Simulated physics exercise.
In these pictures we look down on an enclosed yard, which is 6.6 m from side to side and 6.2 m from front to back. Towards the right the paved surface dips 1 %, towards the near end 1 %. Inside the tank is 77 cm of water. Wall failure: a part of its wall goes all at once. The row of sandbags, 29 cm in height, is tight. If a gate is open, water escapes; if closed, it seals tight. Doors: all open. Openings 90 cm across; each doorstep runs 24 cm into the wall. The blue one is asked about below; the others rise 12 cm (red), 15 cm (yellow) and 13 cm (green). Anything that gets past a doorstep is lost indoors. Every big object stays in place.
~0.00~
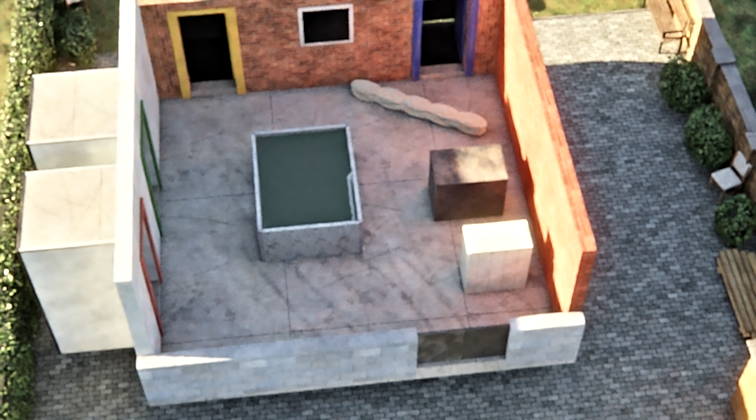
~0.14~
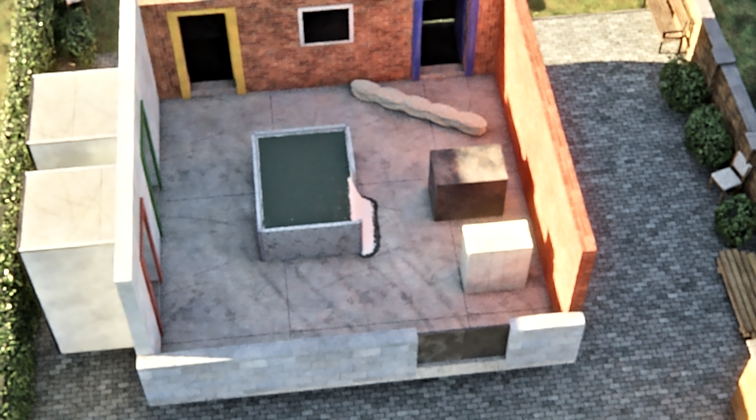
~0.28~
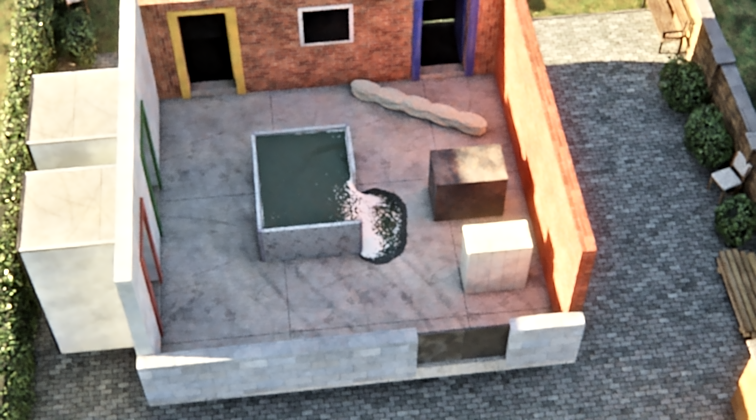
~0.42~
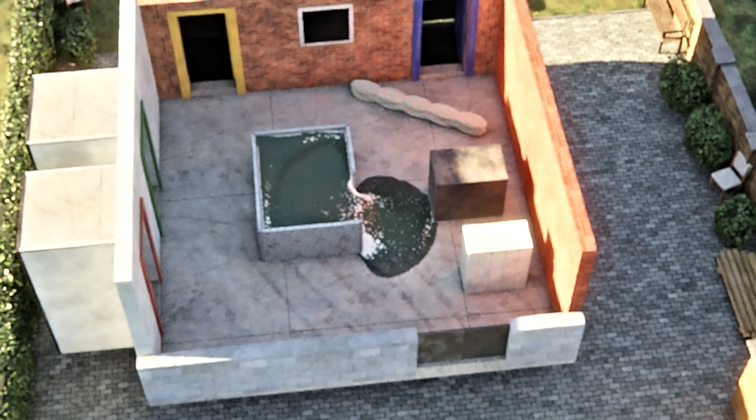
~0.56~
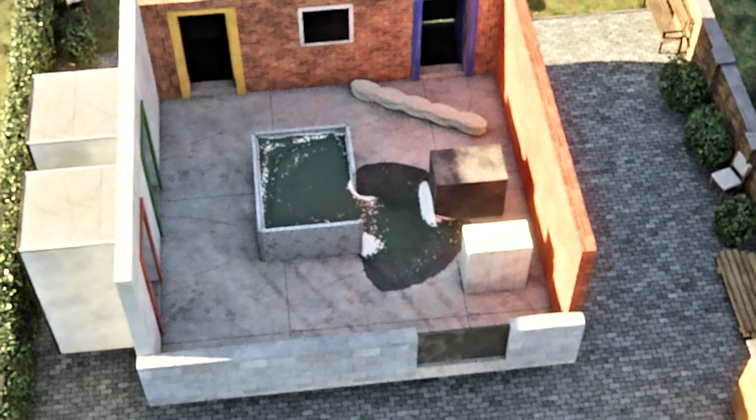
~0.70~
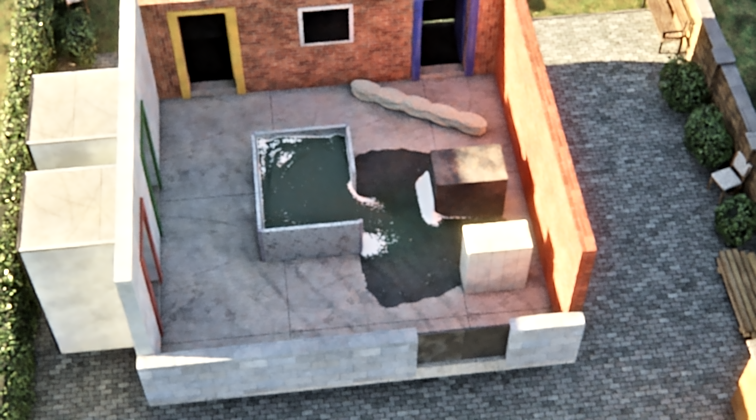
Walled yard seen from above, a square tank's right side bursting open and dark water spreading across paving around two blocks.
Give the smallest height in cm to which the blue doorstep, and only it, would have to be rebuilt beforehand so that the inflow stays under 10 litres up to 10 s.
Roughly 12 cm.
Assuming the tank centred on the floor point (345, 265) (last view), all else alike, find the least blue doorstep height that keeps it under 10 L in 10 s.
In this case, 12.0 cm or so.
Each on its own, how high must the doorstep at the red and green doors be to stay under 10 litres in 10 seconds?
About 7.5 cm at red and about 6.5 cm at green.
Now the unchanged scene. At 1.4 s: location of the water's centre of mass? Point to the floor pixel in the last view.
Around (357, 214).
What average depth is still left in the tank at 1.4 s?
Mean depth: Approx. 48 cm.
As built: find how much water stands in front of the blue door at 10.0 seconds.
Depth: Near 11.0 cm.
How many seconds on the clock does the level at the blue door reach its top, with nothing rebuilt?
It peaks at about 6.5 s.
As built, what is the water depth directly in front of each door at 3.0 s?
Red door 0 cm, yellow door 0 cm, green door 0 cm, blue door 0 cm.
After 1.4 s water covers 25 % of the floor, deepest (56 cm) near (533, 254); it has not reached the blue door.
After 3.0 s water covers 45 % of the floor, deepest (33 cm) near (531, 246); it has not reached the blue door.
After 10.0 s water covers 95 % of the floor, deepest (16 cm) near (402, 96); 11 cm at the blue door, 15 litres in over its 11 cm doorstep.
At the blue door as built, the water arrived by 3.2 s and peaked near 14 cm at 6.6 s.
Run again over the same 10 s with other heights there, 23 litres in over 10 cm, 2 litres over 14 cm. The limit of 10 litres is kept from about 12 cm up.
